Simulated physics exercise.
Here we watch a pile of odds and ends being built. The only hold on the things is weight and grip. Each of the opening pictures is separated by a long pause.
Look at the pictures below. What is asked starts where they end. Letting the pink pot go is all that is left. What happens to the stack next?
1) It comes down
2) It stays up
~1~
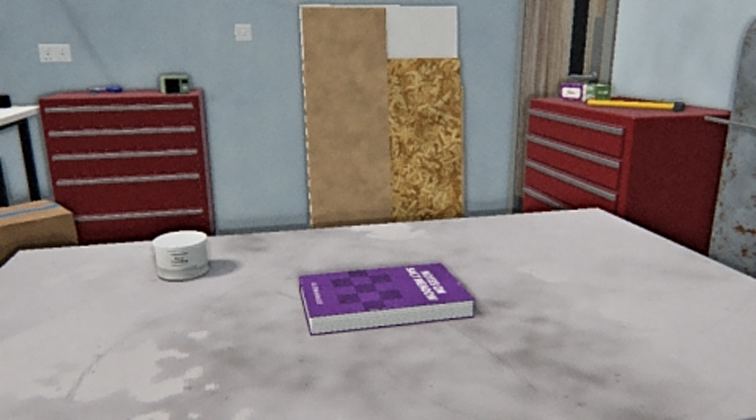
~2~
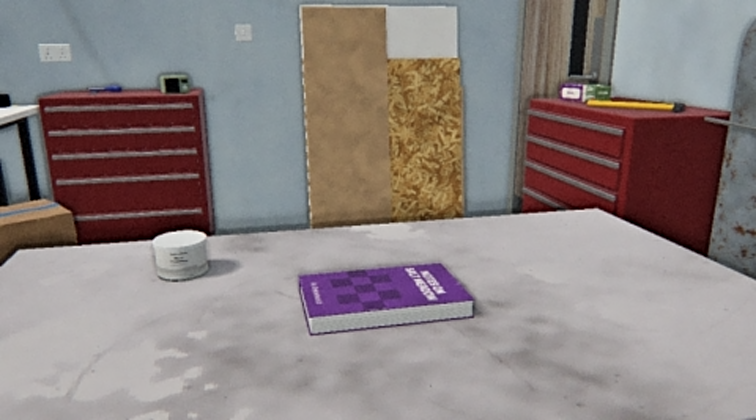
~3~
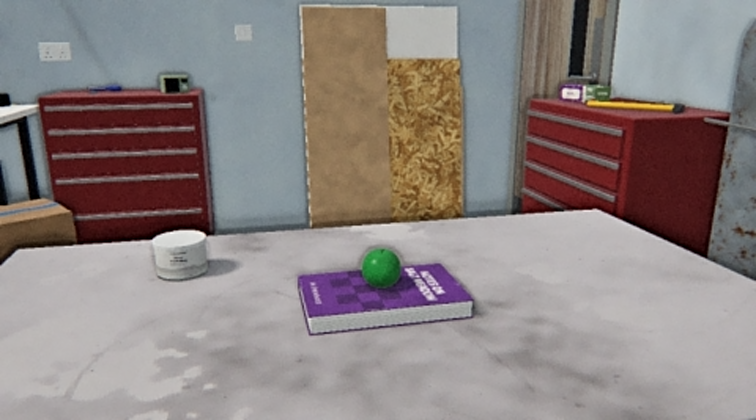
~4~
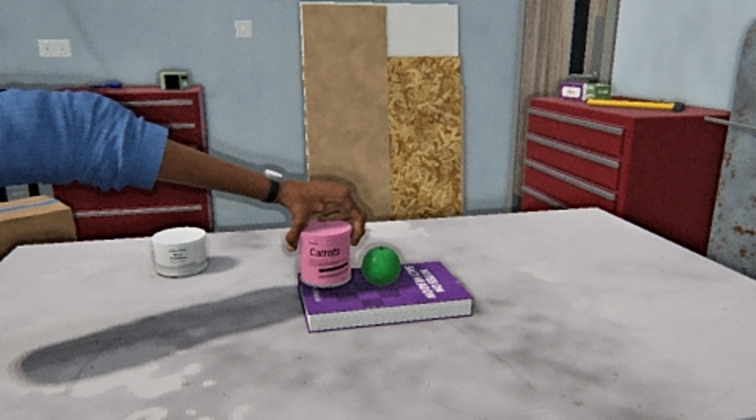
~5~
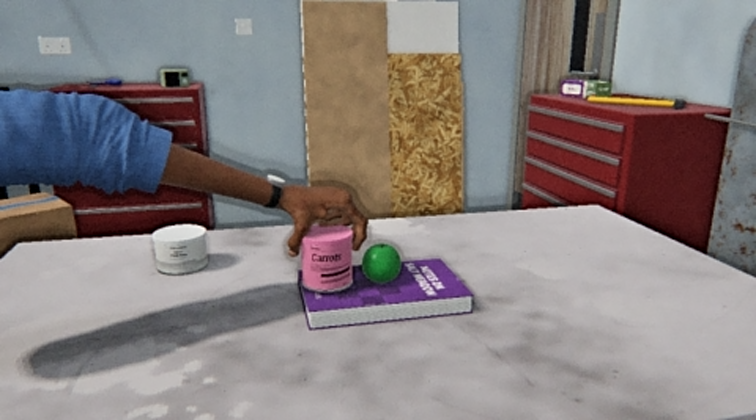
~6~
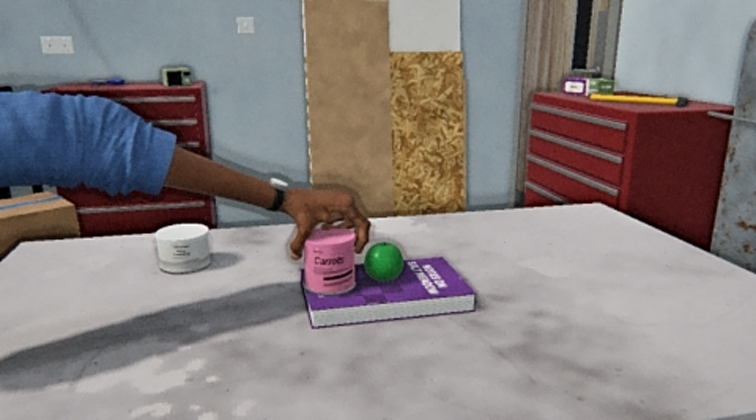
2.
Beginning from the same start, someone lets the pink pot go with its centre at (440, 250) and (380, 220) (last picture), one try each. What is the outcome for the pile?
With the first placement the pile remains stable, with the second it tips over.
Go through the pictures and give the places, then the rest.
The last thing is not in view yet, in the first frame.
The last thing is not in view yet; purple book (382, 296), in the second frame.
The last thing is not in view yet; white tub (181, 255), in the third frame.
Coming down; pink pot (325, 253); green apple (381, 266), in the fourth frame.
Coming down; pink pot (327, 258); purple book (381, 291), in the fifth frame.
In place under the hand; pink pot (329, 261); white tub (184, 248), in the sixth frame.
Then, 1.00 s later than the last frame, all is still.
Then, 2.10 s later than the last frame, pink pot resting near (329, 261).
When it is over, all 4 as before. End places, in pixels of the last picture, pink pot near (329, 261). The pile stays up.
